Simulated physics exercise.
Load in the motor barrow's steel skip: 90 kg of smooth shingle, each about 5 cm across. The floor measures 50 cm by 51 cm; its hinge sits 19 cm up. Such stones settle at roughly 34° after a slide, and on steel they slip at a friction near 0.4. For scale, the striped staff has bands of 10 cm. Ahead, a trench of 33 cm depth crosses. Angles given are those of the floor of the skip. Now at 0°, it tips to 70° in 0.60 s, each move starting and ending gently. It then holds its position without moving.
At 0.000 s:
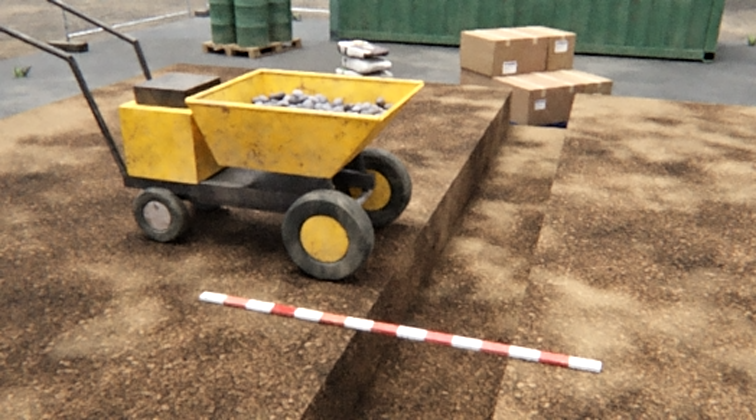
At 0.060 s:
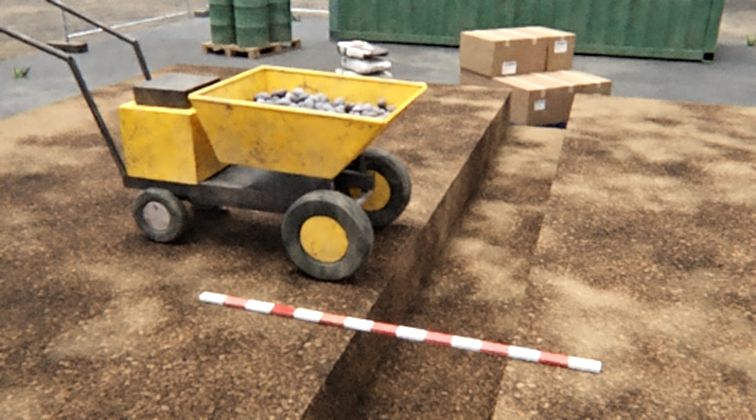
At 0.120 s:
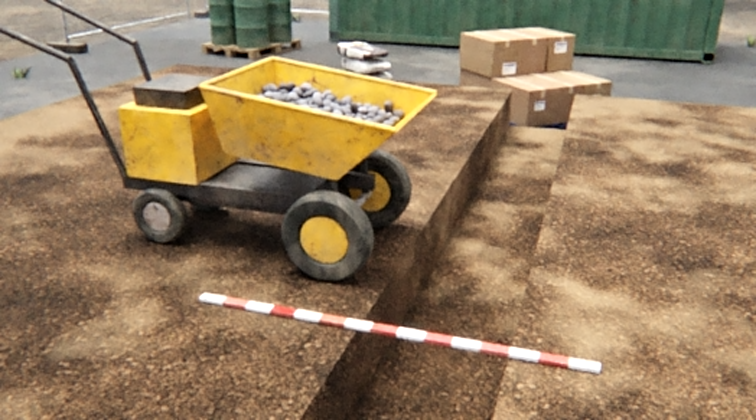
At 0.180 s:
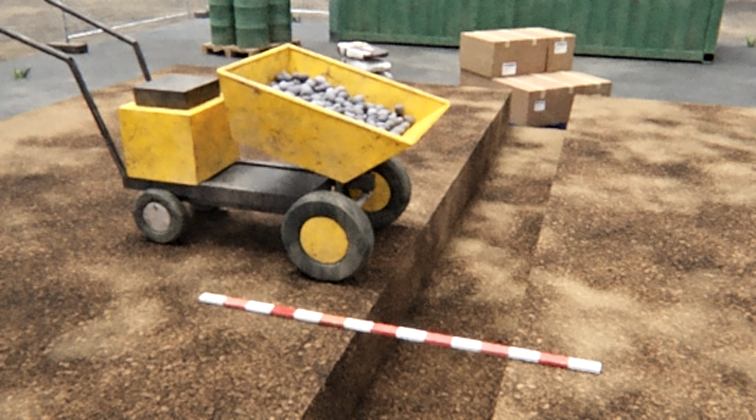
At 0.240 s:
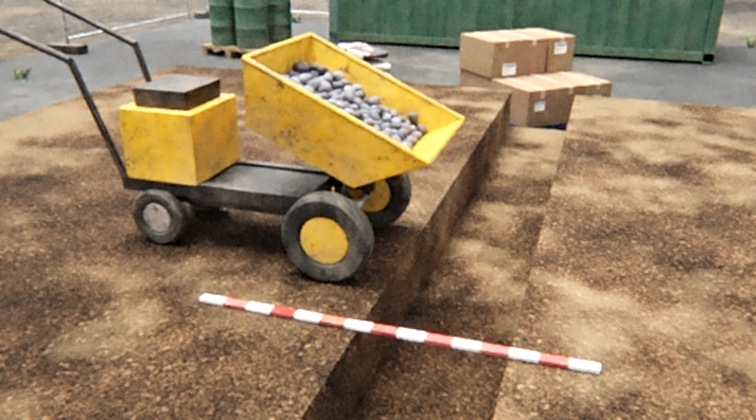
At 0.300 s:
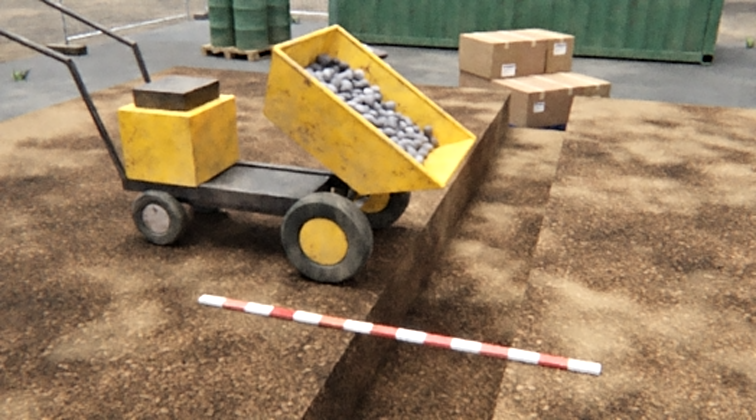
Yellow skip of grey stones on a parked motor barrow tilting steadily down to the right beside a trench, its rear rising.
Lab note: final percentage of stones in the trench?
Approx. 53 %.
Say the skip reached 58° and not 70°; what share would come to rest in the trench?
Then about 60 per cent.
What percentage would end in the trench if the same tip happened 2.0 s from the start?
About 85%.
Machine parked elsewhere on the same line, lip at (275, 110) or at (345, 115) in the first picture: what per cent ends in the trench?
Estimates: 100 % then 90 %.
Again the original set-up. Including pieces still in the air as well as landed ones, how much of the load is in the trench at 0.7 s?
I'd say near 20 per cent at that time.
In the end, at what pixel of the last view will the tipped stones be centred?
I'd point to around (519, 320).
After 0.4 s the floor is at 59°; 100 % in the skip; the foremost stones are at (447, 209).
After 0.7 s the floor is at 70°; 76 % in the skip, 20 % in the trench, 5 % past the trench; the foremost stones are at (541, 277).
After 1.0 s the floor is at 70°; 12 % in the skip, 41 % in the trench, 47 % past the trench; the foremost stones are at (729, 292).
After 3.0 s the floor is at 70°; 0 % in the skip, 53 % in the trench, 47 % past the trench; the foremost stones are past the picture's edge.
